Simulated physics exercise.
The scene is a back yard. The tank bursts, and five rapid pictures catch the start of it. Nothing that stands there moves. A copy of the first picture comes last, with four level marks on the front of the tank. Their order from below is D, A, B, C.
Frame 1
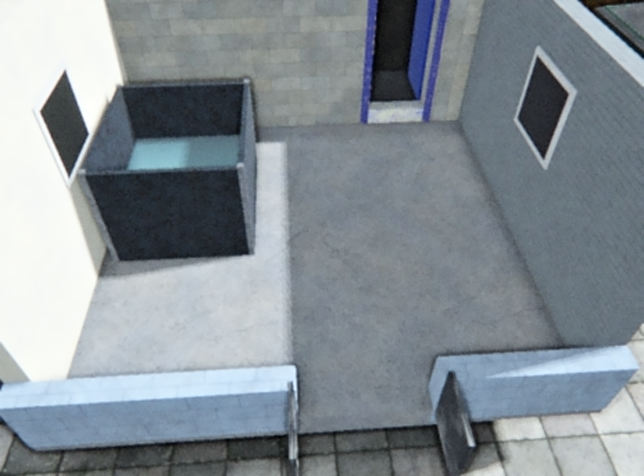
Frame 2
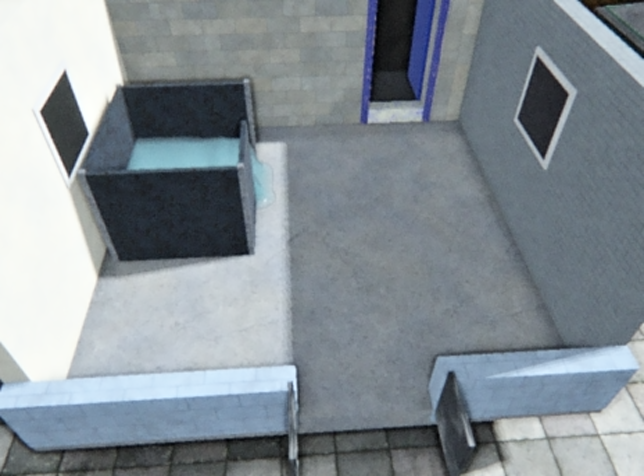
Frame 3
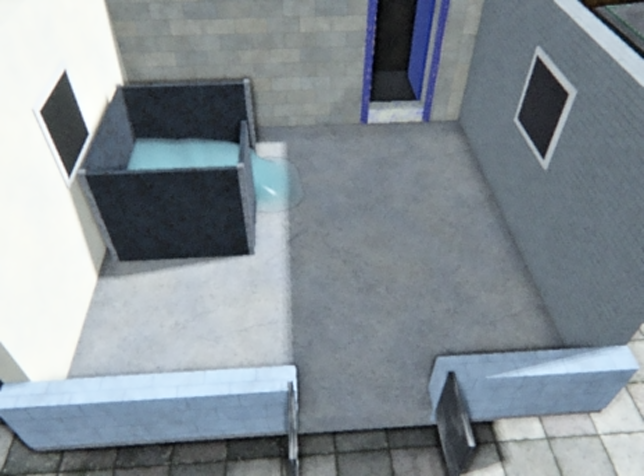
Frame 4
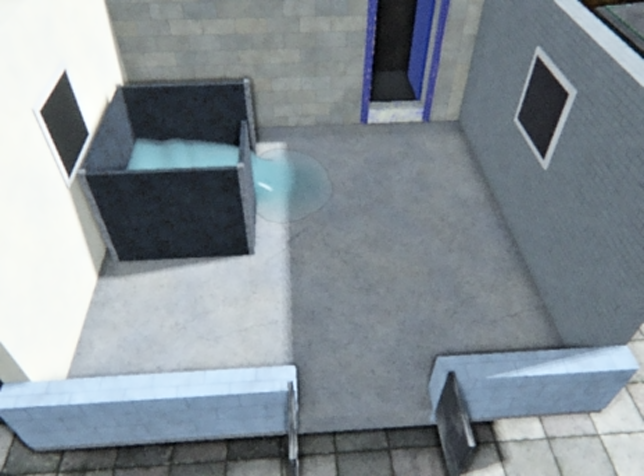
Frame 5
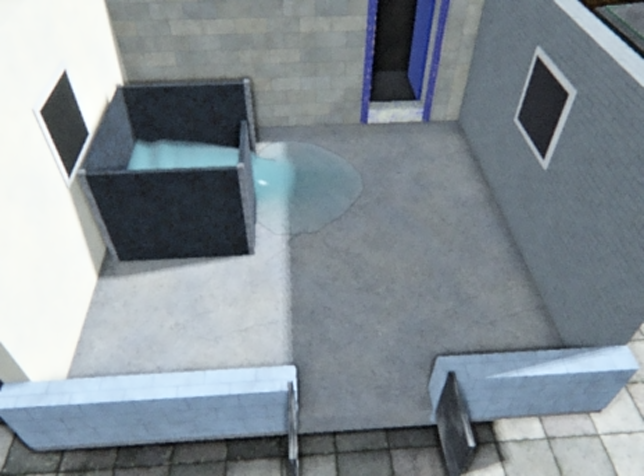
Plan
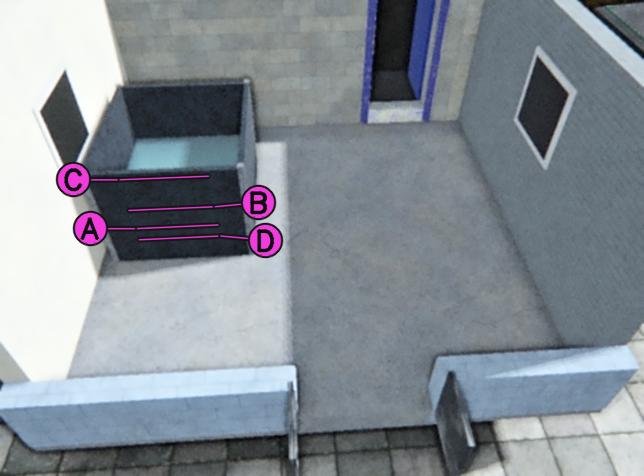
Back yard with a dark tank of water at left, its right side opening and water spreading rightward across the grey ground.
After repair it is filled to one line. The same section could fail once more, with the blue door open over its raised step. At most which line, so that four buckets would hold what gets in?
Level B.
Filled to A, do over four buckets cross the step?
No, not at all.
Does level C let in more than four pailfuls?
Yes, that goes wrong.
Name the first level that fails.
Level C.
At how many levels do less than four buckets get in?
Three.
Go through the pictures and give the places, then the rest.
Water in the tank at rest, its middle at (186, 174); foot of the blue doorway at (394, 122); open gate at (367, 358), in the first picture.
Front seen at (263, 204), 1 % of the ground wet, in the second picture.
Front seen at (293, 200), 3 % of the ground wet, in the third picture.
Front seen at (327, 190), 6 % of the ground wet, in the fourth picture.
Front seen at (357, 189), 11 % of the ground wet, in the fifth picture.
On the marked copy, A at (176, 226); B at (171, 208); C at (163, 178); D at (179, 237); from the bottom up D, A, B, C.
If A is chosen, nothing gets over.
If B is chosen, a splash gets over, under a bucket.
If C is chosen, about 7 bucketfuls get in.
If D is chosen, nothing gets over.
